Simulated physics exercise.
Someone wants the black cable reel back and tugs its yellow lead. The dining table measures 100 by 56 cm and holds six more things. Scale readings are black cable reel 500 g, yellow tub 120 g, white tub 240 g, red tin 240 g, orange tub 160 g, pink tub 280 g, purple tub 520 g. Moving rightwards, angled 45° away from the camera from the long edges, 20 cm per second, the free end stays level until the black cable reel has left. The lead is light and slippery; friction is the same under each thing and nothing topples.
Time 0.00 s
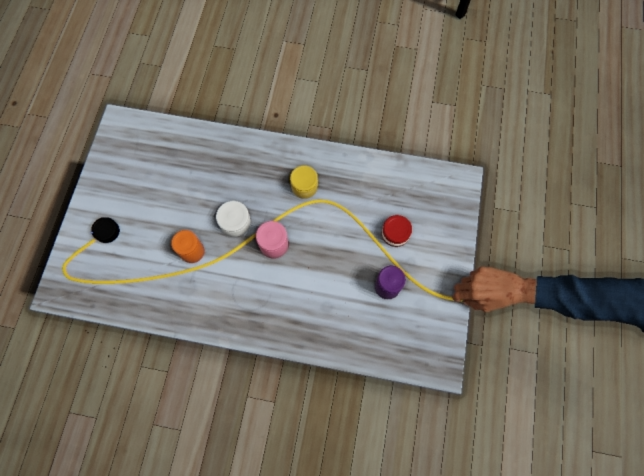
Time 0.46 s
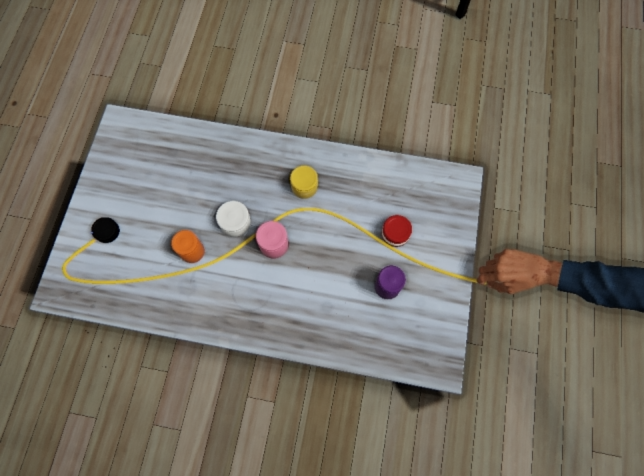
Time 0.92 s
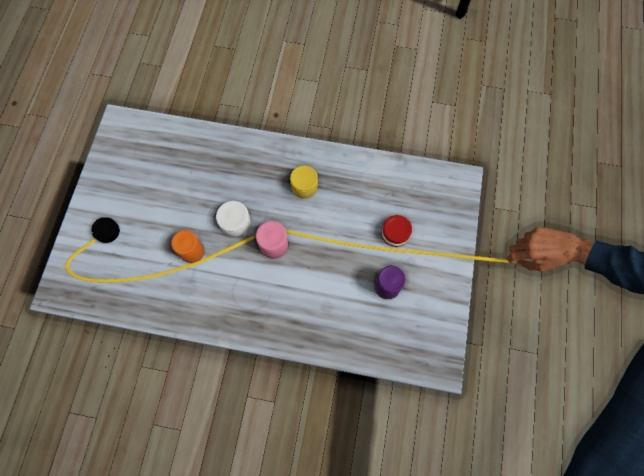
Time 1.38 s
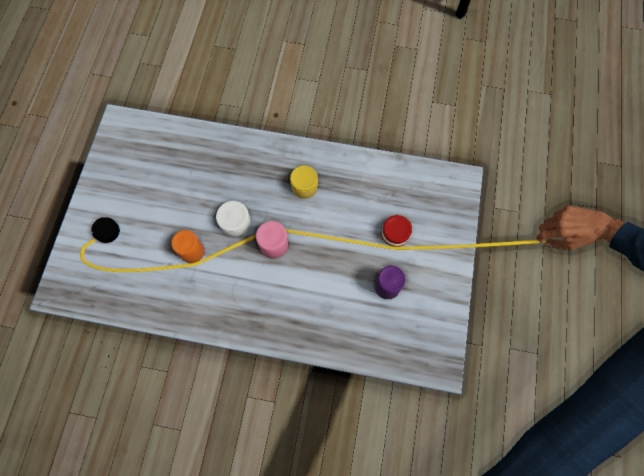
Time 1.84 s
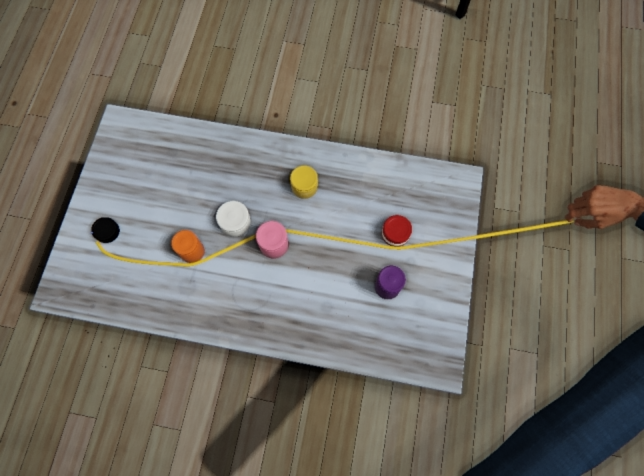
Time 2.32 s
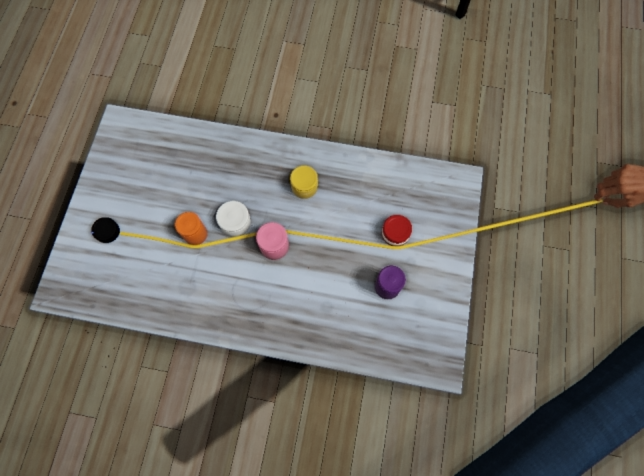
A hand drew a loose yellow cord rightwards across the marbled table, straightening its curves against the pink, red and orange tubs, and the orange one shifted slightly while the black reel stayed put.
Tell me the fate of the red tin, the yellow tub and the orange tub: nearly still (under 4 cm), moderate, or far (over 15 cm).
Result: Red tin creeps a fair way, yellow tub hardly moves, orange tub shifts a middling way.
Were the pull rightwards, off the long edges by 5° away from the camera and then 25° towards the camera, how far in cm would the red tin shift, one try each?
It would shift around 0 cm the first time and around 0 cm the second time.
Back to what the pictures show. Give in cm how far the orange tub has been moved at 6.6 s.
Shift at that moment: About 9 cm.
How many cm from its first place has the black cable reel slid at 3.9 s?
By that time it sits around 28 centimetres from where it began.
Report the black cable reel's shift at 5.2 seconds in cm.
Around 54 cm from where it began.
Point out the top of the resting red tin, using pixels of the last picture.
Roughly at (404, 194) in the last picture.
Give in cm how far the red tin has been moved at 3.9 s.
4 cm.
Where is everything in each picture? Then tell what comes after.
In the first picture, cable reel (103, 228); red tin (398, 228); yellow tub (304, 177); orange tub (184, 242); lead through (377, 243) (284, 215) (184, 272) (79, 281); 0 cm pulled.
In the second picture, lead through (344, 219) (184, 272); 7 cm pulled.
In the third picture, lead through (361, 246) (190, 266); 16 cm pulled.
In the fourth picture, lead through (392, 248) (219, 253); 26 cm pulled.
In the fifth picture, lead through (425, 245) (250, 239); 35 cm pulled.
In the sixth picture, cable reel (104, 228); red tin (398, 228); yellow tub (304, 177); orange tub (187, 223); lead through (507, 223) (398, 248) (283, 231) (182, 245); 44 cm pulled.
At 3.9 s, the black cable reel has slid 28 cm. Moved, orange tub 9 cm, red tin 4 cm, white tub 1 cm.
At 5.2 s, the black cable reel has slid 53 cm. Moved, orange tub 9 cm, red tin 6 cm, pink tub 4 cm, white tub 2 cm.
At 6.6 s, the black cable reel has slid 79 cm. Moved, orange tub 9 cm, red tin 9 cm, pink tub 4 cm, white tub 2 cm.
At 7.6 s, the black cable reel is off the top. Moved, orange tub 9 cm at (195, 205), red tin 9 cm at (404, 194), pink tub 4 cm, white tub 2 cm, yellow tub 0 cm at (304, 177).
